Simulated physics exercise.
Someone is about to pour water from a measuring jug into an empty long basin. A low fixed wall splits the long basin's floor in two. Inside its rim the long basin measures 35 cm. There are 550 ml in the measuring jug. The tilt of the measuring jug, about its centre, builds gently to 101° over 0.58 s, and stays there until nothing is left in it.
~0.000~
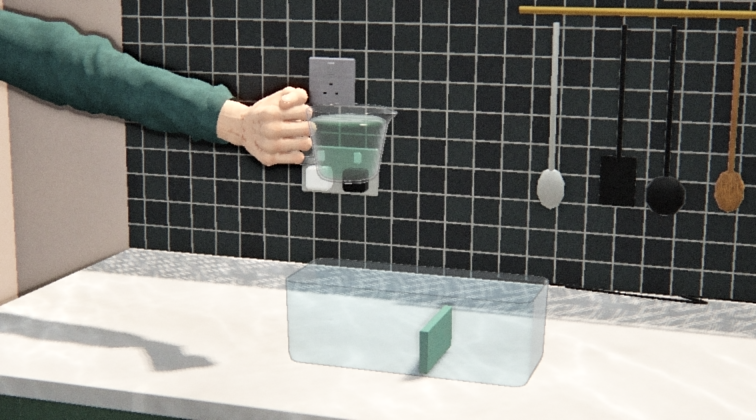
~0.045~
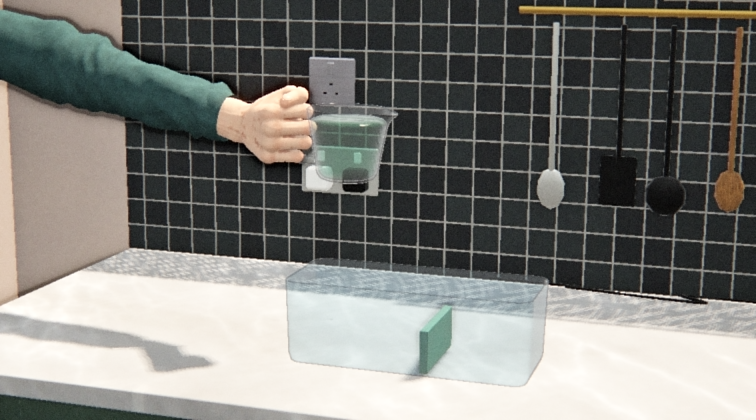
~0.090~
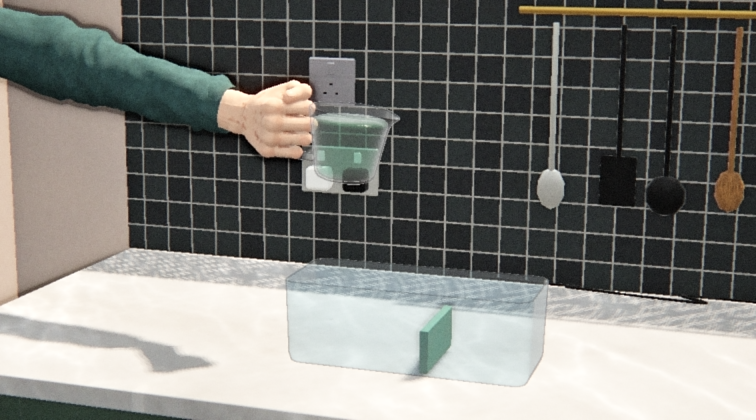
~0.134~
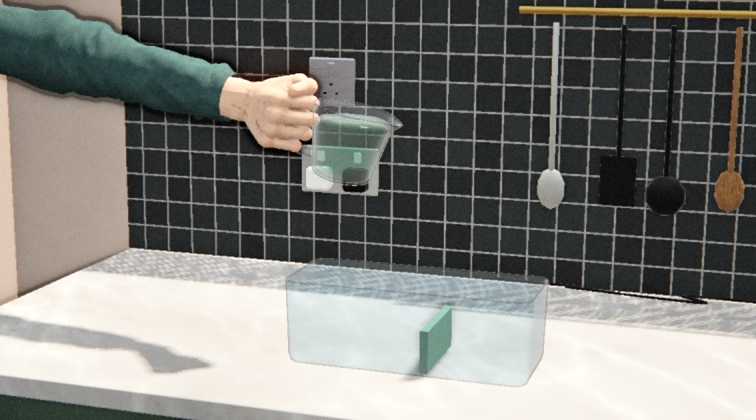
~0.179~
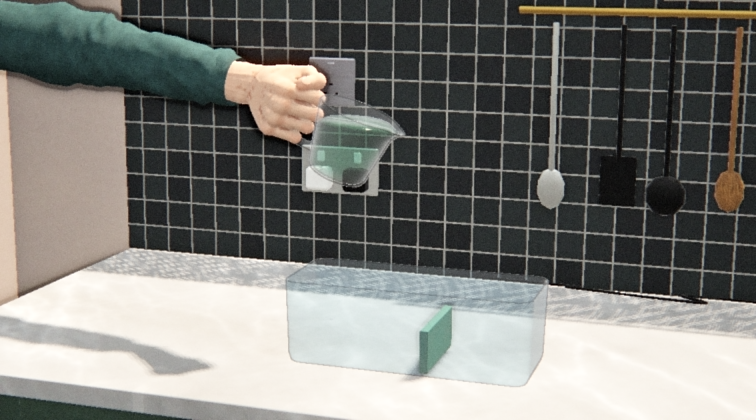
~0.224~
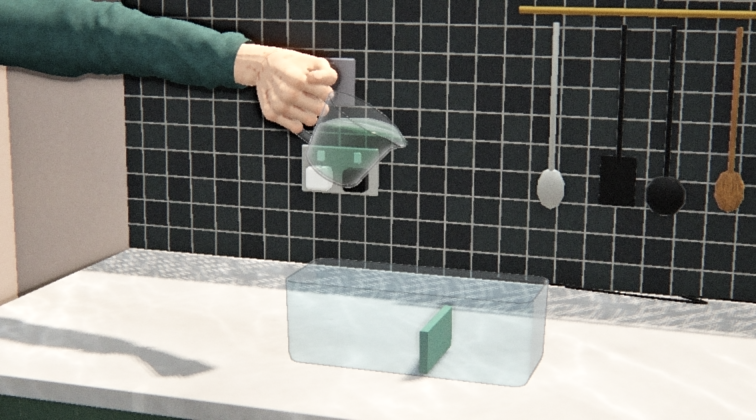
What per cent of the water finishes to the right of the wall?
The far part has some 45 per cent.
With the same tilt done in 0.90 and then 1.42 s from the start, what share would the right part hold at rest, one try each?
In turn about 60 and 70 per cent.
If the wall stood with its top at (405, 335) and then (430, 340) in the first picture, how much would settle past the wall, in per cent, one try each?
In turn about 90 and 70 per cent.
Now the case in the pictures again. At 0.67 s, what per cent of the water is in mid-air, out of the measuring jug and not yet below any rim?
Some 16 per cent.
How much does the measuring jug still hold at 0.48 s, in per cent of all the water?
Some 40 per cent.
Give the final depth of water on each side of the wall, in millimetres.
Left about 12 mm, right about 14 mm.
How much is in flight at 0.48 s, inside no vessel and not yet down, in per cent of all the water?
Some 42 per cent.
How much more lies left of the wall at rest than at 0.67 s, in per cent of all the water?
Near 18 in a hundred.
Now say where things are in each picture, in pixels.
It leans 0°; its right rim is at (396, 113); the water meets the walls at (314, 118) and (387, 121); the long basin's rim runs from (301, 270) to (541, 292); the wall's top is at (437, 319), in the first picture.
It leans 2°; its right rim is at (397, 114); the water meets the walls at (315, 117) and (387, 121), in the second picture.
It leans 6°; its right rim is at (399, 118); the water meets the walls at (316, 116) and (388, 123), in the third picture.
It leans 13°; its right rim is at (402, 125); the water meets the walls at (319, 116) and (391, 126), in the fourth picture.
It leans 22°; its right rim is at (404, 135); the water meets the walls at (322, 118) and (399, 129), in the fifth picture.
It leans 33°; its right rim is at (405, 146); the water meets the walls at (322, 125) and (399, 137); 2 per cent is over the edge, in the sixth picture.
Then, 0.48 s in, the tilt is 94° and 40 per cent is still to pour, 1 is left of the wall and 16 right of it.
Then, 0.67 s in, the tilt is 101° and 6 per cent is still to pour, 35 is left of the wall and 42 right of it.
Then, 0.87 s in, the tilt is 101° and 0 per cent is still to pour, 51 is left of the wall and 44 right of it.
Then, 1.08 s in, the tilt is 101° and 0 per cent is still to pour, 53 is left of the wall and 45 right of it.
Finally, 53 per cent lies left of the wall, 45 right of it and 2 outside.
